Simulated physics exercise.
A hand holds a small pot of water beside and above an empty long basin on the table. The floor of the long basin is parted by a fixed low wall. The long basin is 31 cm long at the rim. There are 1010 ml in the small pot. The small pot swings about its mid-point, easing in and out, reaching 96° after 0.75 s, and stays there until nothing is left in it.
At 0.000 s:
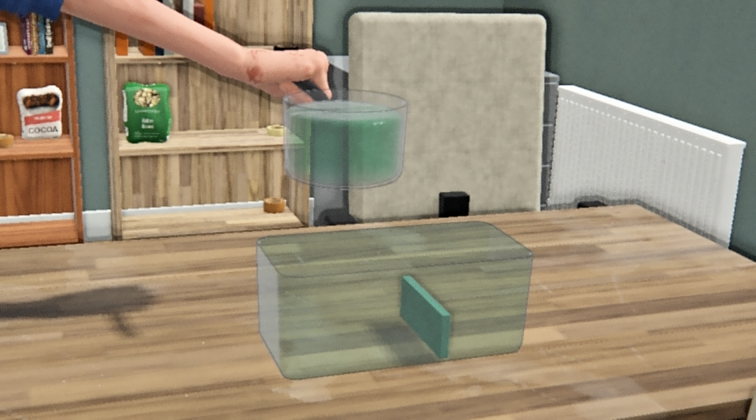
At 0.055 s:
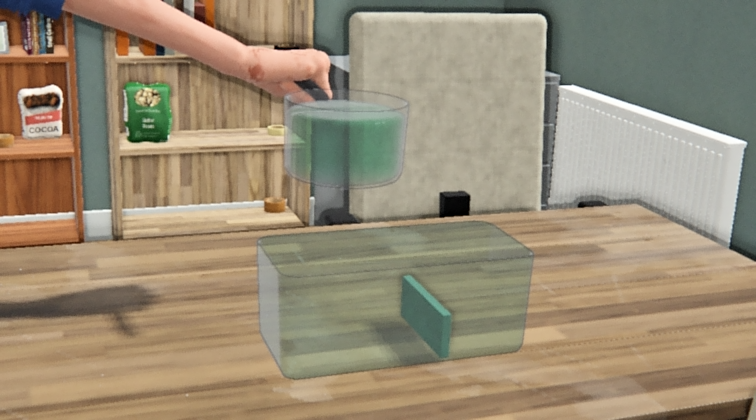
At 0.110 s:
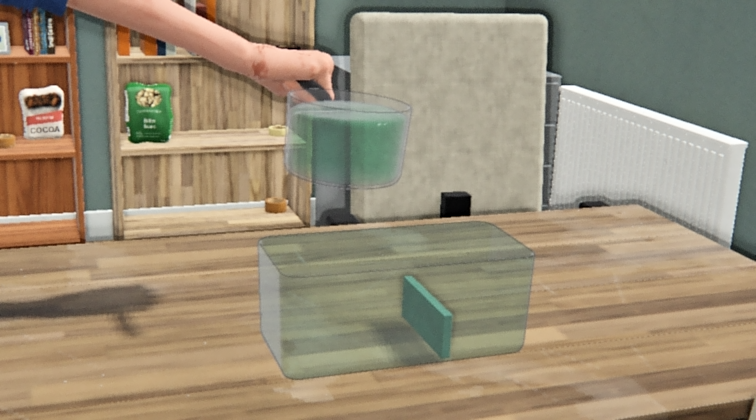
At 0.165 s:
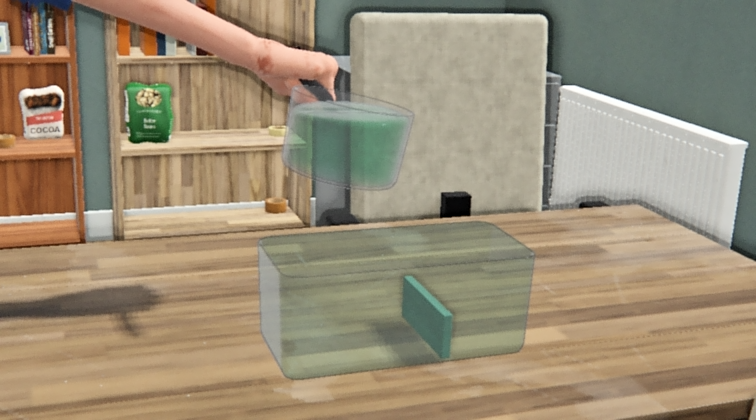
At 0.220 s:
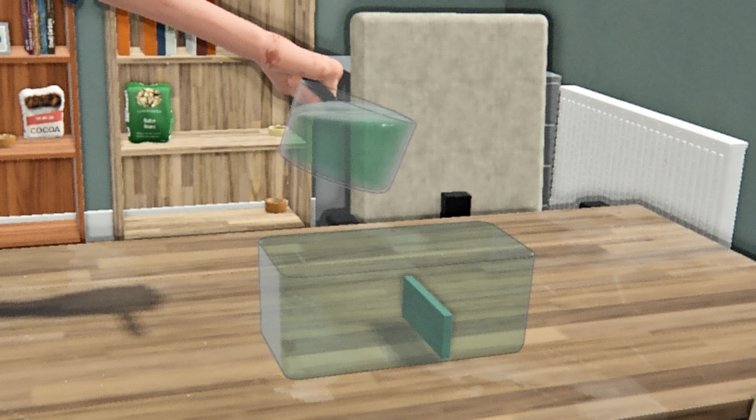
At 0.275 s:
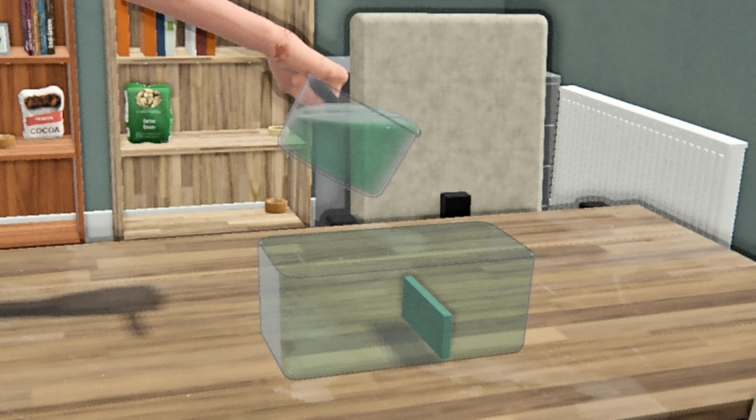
In this clip, a hand holds a clear pot of green liquid above a long transparent basin with a small green wall inside, on a wooden table, and the pot gradually tilts clockwise, its right side dipping lower.
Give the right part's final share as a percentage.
Roughly 78 per cent is past the wall.
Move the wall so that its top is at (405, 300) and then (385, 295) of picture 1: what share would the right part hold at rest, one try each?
In turn about 90 and 95 per cent.
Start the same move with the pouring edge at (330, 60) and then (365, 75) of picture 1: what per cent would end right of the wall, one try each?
First 5, then 40 per cent.
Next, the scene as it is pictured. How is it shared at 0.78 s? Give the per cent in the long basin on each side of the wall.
Some 7 per cent left and 68 right.
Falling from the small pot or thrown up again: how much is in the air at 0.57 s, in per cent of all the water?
About 34 per cent.
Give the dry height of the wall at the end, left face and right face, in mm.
Left about 48 mm, right about 0 mm.
Then, 0.57 s in, the tilt is 83° and 46 per cent is still to pour, 1 is left of the wall and 20 right of it.
Then, 0.78 s in, the tilt is 96° and 13 per cent is still to pour, 7 is left of the wall and 69 right of it.
Then, 1.01 s in, the tilt is 96° and 4 per cent is still to pour, 15 is left of the wall and 78 right of it.
Then, 1.25 s in, the tilt is 96° and 1 per cent is still to pour, 20 is left of the wall and 78 right of it.
Finally, 21 per cent lies left of the wall, 78 right of it and 1 outside.
